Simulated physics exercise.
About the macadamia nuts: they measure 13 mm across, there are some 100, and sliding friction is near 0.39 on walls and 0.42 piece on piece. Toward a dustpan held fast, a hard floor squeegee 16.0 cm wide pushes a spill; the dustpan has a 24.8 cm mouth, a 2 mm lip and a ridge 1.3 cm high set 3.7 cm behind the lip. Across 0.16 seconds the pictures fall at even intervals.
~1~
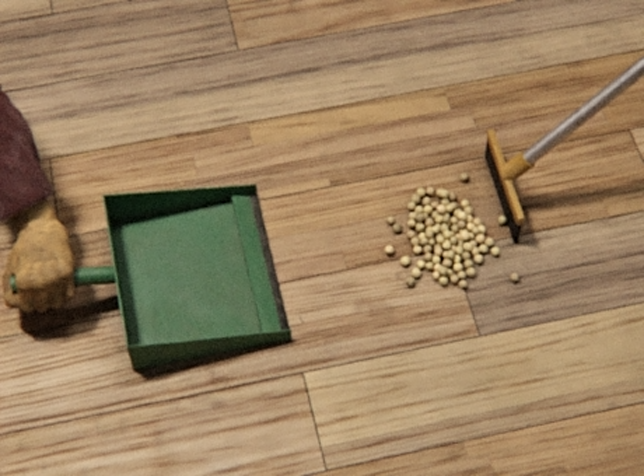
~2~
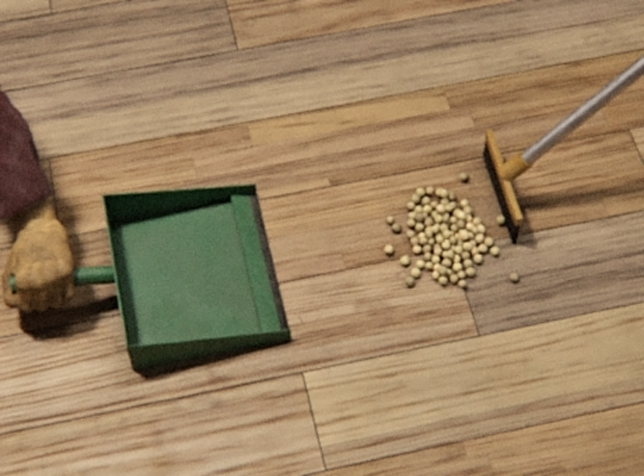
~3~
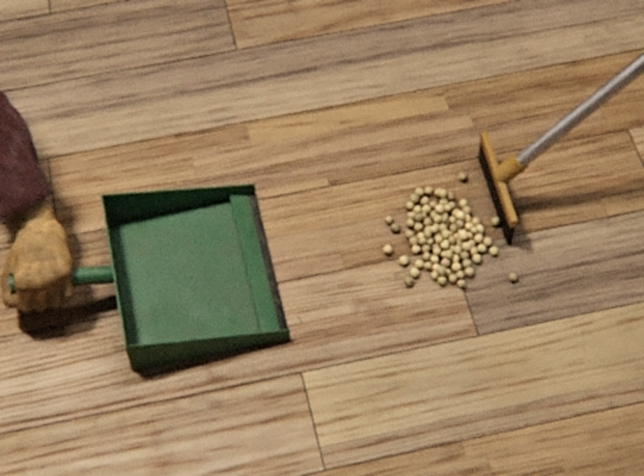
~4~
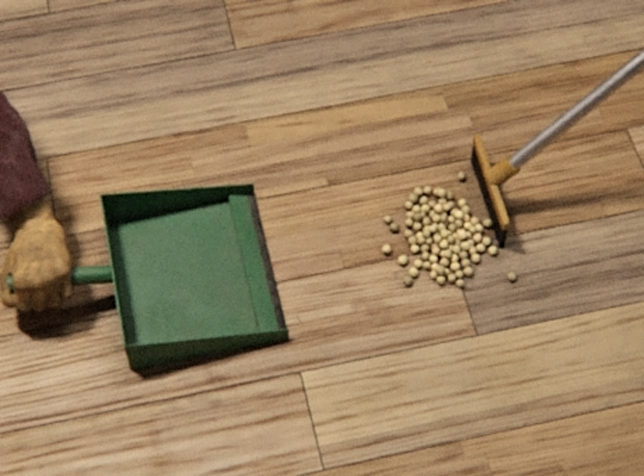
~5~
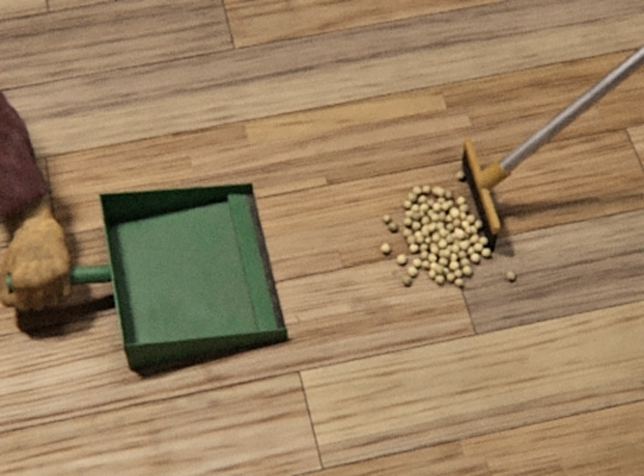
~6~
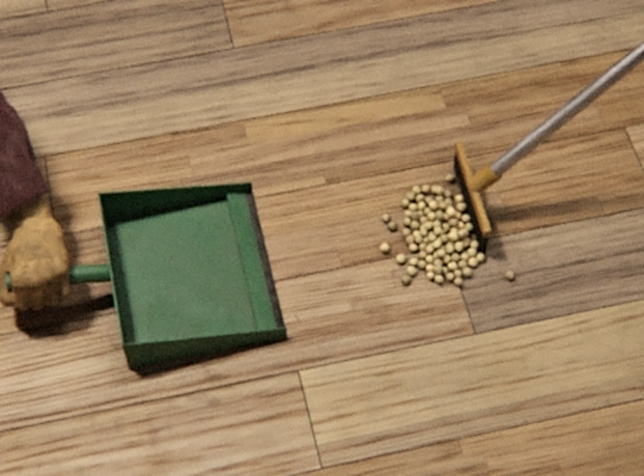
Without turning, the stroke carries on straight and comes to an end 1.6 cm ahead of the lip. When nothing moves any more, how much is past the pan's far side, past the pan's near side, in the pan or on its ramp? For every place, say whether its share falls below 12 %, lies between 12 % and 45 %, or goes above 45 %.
Past the pan's far side: Below 12 %, past the pan's near side: Between 12 % and 45 %, in the pan or on its ramp: Between 12 % and 45 %.
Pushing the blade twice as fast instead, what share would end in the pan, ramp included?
I'd put it at close to 30 per cent.
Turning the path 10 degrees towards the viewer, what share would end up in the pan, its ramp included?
In that case around 15 per cent.
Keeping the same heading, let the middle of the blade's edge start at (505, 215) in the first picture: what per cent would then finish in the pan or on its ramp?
Something close to 25 percent.
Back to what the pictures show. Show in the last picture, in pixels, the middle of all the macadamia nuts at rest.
Near (282, 294).
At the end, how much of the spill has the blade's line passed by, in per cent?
Roughly 40 per cent.
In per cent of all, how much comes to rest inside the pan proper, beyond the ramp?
I'd put it near 5 per cent.
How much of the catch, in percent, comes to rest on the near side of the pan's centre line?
Roughly 90 per cent.
Then, 0.32 s after the last picture, middle of the blade 17 cm from the lip; 0 % over the lip, far side 0 %, near side 10 %.
Then, 0.53 s after the last picture, middle of the blade 7 cm from the lip; 0 % over the lip, far side 0 %, near side 15 %.
Then, 0.86 s after the last picture, middle of the blade 2 cm from the lip; 25 % over the lip, far side 0 %, near side 25 %.
In the end, far side 0 %, near side 25 %, pan 25 %, in front of the lip or behind the blade 50 %.
